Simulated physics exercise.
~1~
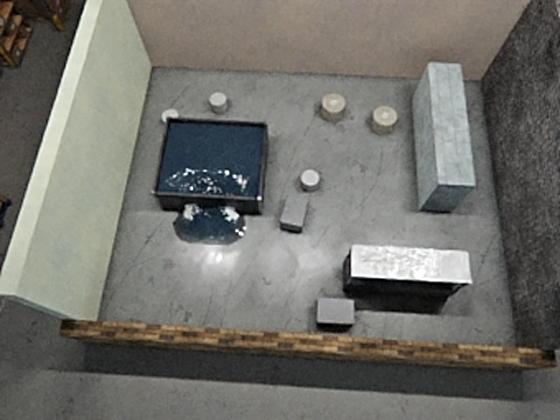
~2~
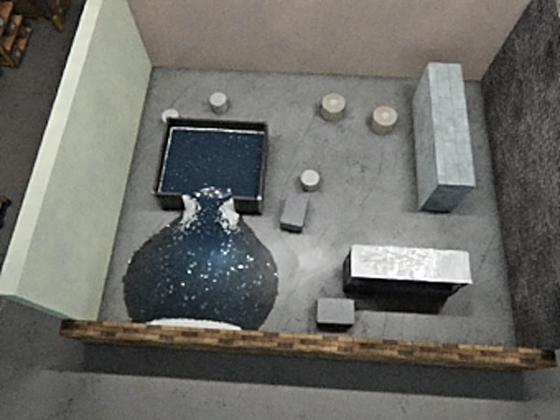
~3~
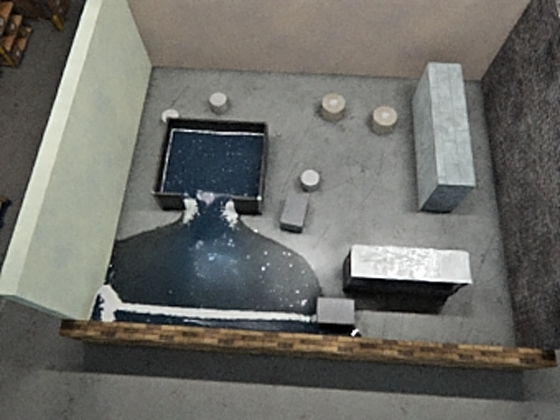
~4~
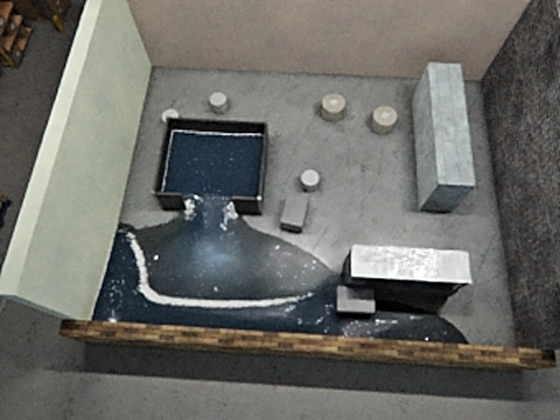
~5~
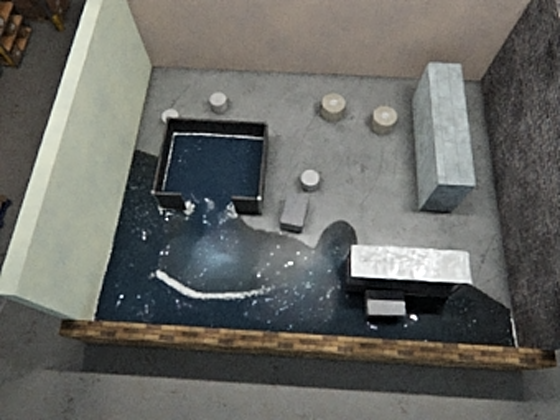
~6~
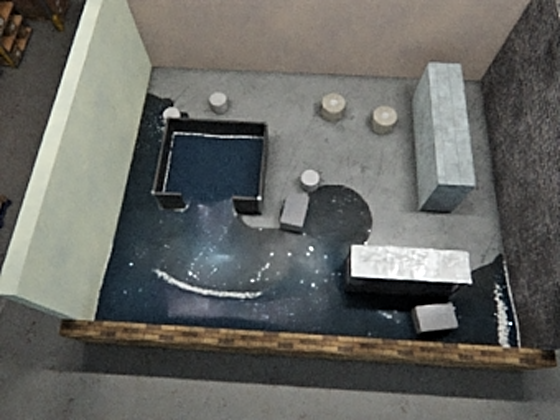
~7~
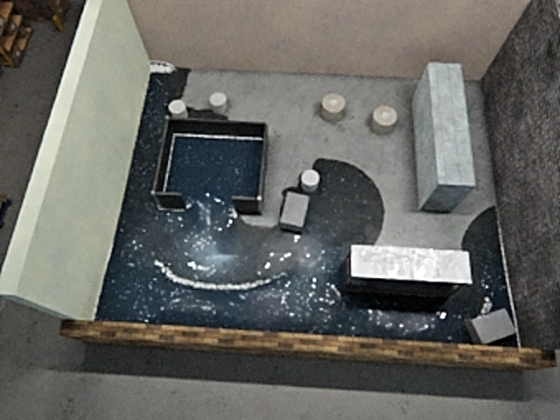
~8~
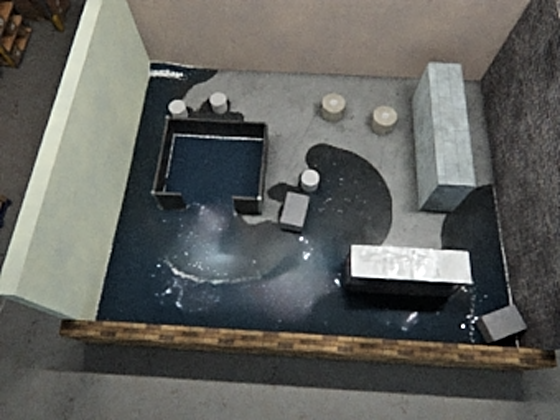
A walled hall with a grey floor is seen from above, with a pale green wall on the left and a low brick edge along the near side. A square tank of dark blue water stands left of centre, among small pale round pails and grey crates, with long pale blocks to the right. Water bursts from the tank's near side, fans out to the brick edge and spreads both ways. It pushes the nearest grey crate rightward past the low block, while water creeps up the left side and around the middle. Finally the crate rests by the near right corner, turned askew, with much of the floor dark and wet and the other pails and crates still upright.
